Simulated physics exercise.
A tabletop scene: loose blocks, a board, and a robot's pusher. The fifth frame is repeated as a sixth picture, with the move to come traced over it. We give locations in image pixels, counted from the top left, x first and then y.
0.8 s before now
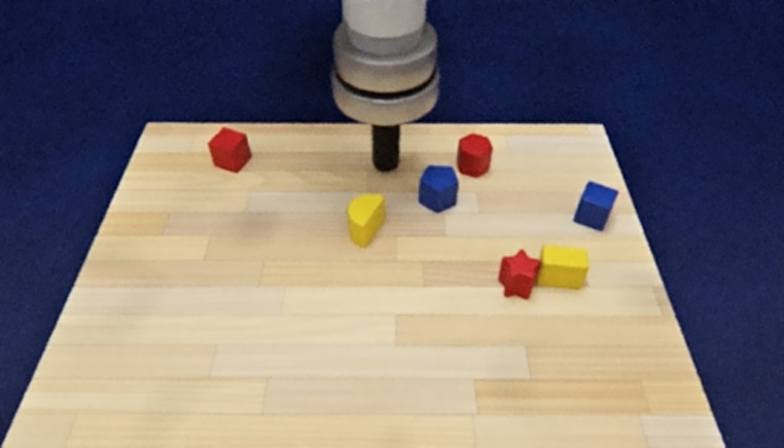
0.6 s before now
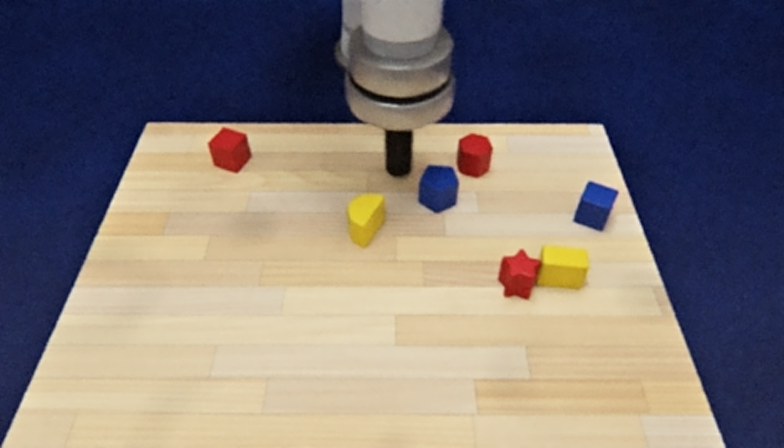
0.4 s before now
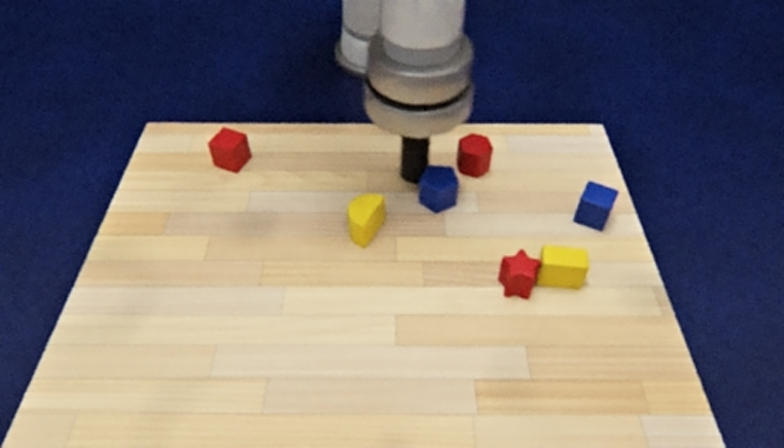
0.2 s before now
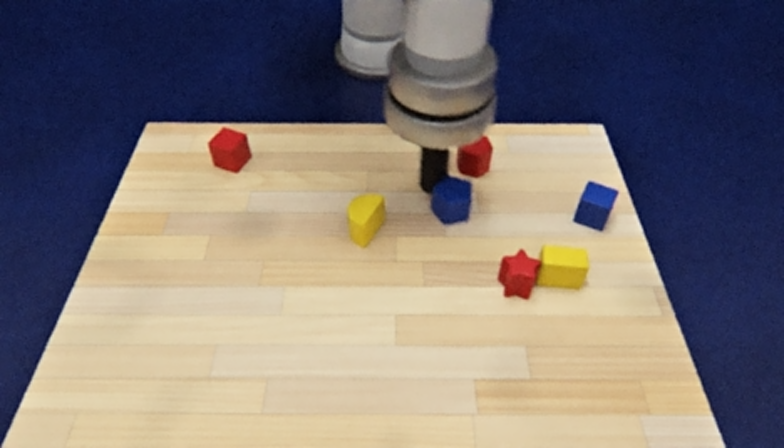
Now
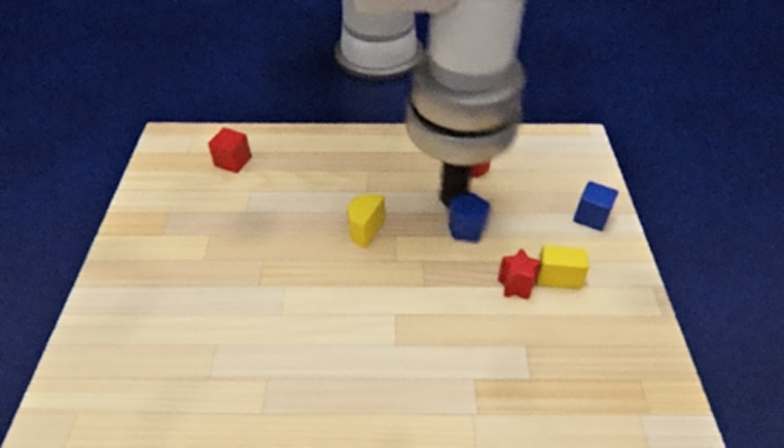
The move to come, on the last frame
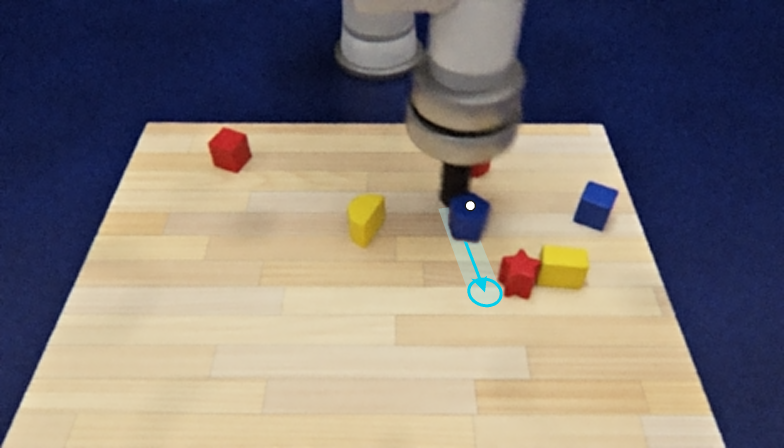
A robot's pusher moves right and nudges the blue five-sided block toward the lower right.
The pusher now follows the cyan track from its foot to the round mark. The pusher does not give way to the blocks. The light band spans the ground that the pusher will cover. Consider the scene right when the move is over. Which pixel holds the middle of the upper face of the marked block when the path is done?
Put as a pixel place, it's (520, 294).
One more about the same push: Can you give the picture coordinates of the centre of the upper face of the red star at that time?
My prediction: (558, 292).
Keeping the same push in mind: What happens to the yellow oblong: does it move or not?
It will be resting on its spot.
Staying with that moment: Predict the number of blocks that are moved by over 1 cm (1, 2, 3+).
Two move.
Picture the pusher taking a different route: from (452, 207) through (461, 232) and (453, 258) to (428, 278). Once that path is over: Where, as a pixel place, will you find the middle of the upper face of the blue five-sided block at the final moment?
My estimate: (491, 246).
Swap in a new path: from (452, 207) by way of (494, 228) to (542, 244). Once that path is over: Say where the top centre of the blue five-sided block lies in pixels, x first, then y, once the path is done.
At (494, 231).
Path on the board, straight from (452, 207) to (485, 292); the dot is on the blue five-sided block.
On the path given first. One third of the way, pusher (463, 226); blue five-sided block (487, 233), turned 15° anticlockwise.
Two thirds of the way, pusher (475, 256); blue five-sided block (502, 264), turned 20° anticlockwise; red star (538, 280), turned 45° anticlockwise.
At the end, pusher (487, 285); blue five-sided block (520, 294), turned 35° anticlockwise; red star (558, 292), turned 70° anticlockwise; yellow oblong in place.
